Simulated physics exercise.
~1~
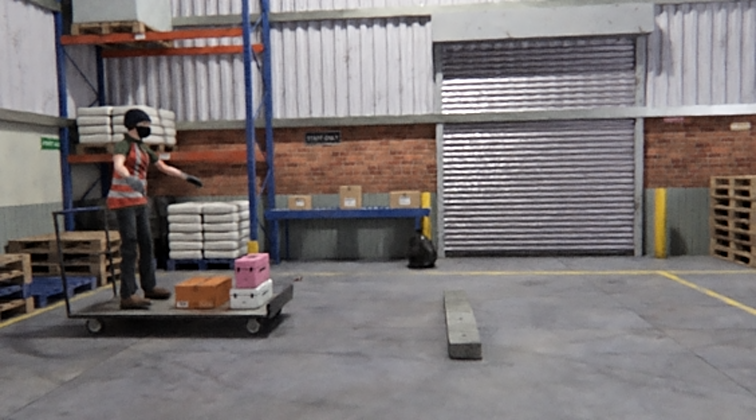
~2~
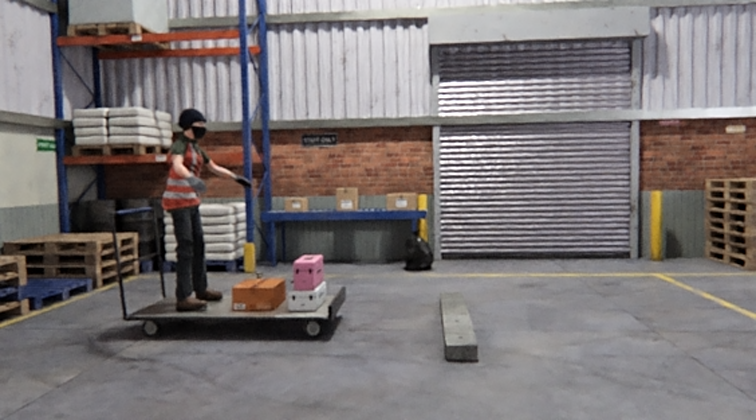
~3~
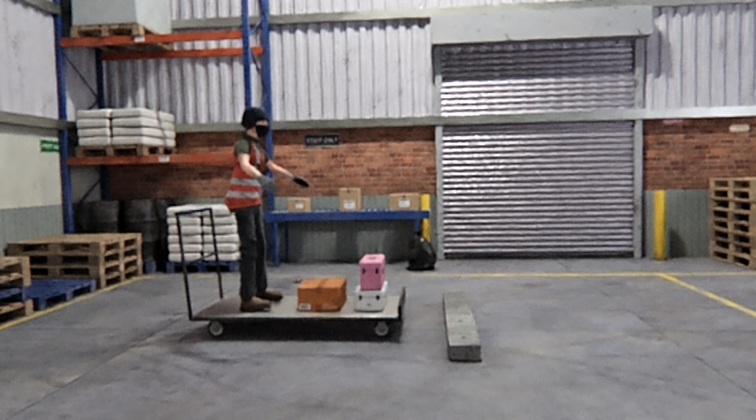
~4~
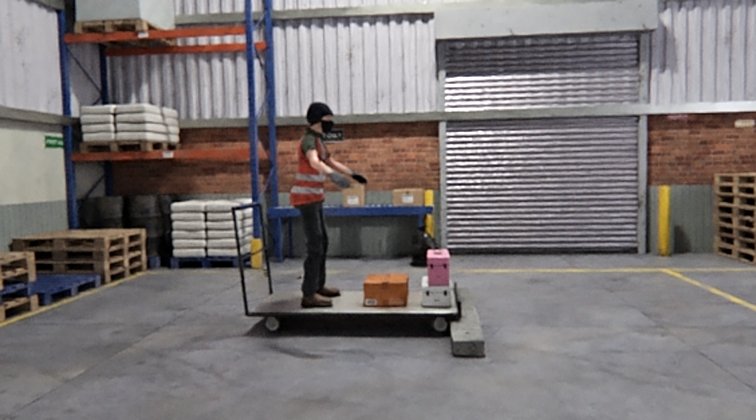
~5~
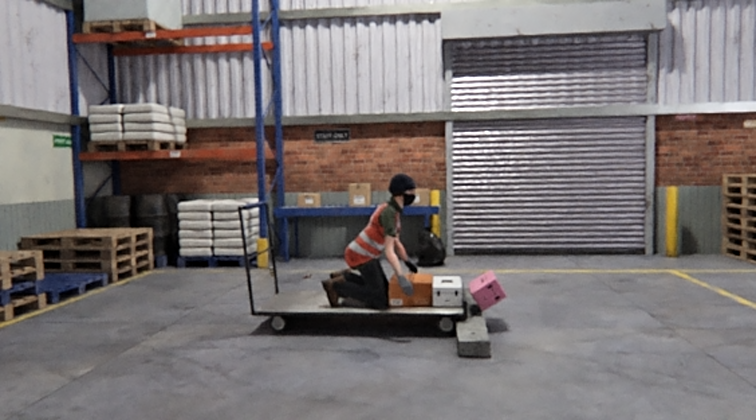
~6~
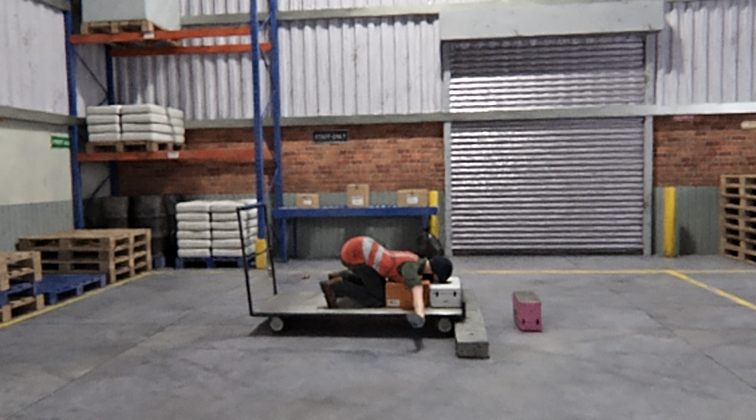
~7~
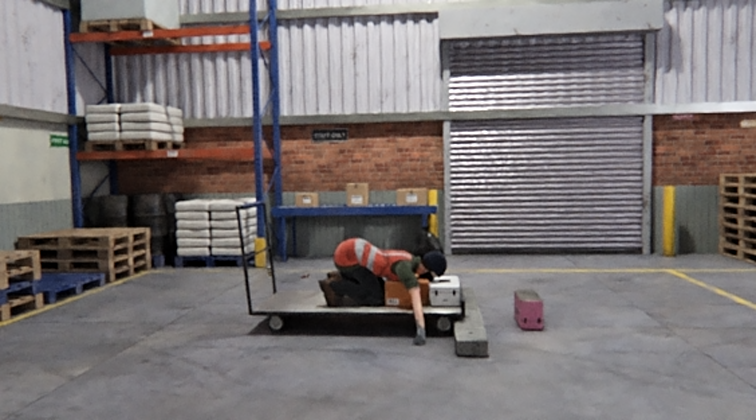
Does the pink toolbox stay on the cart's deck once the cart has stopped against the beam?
No, the pink toolbox goes off the front of the deck and ends up on the floor beyond the beam.
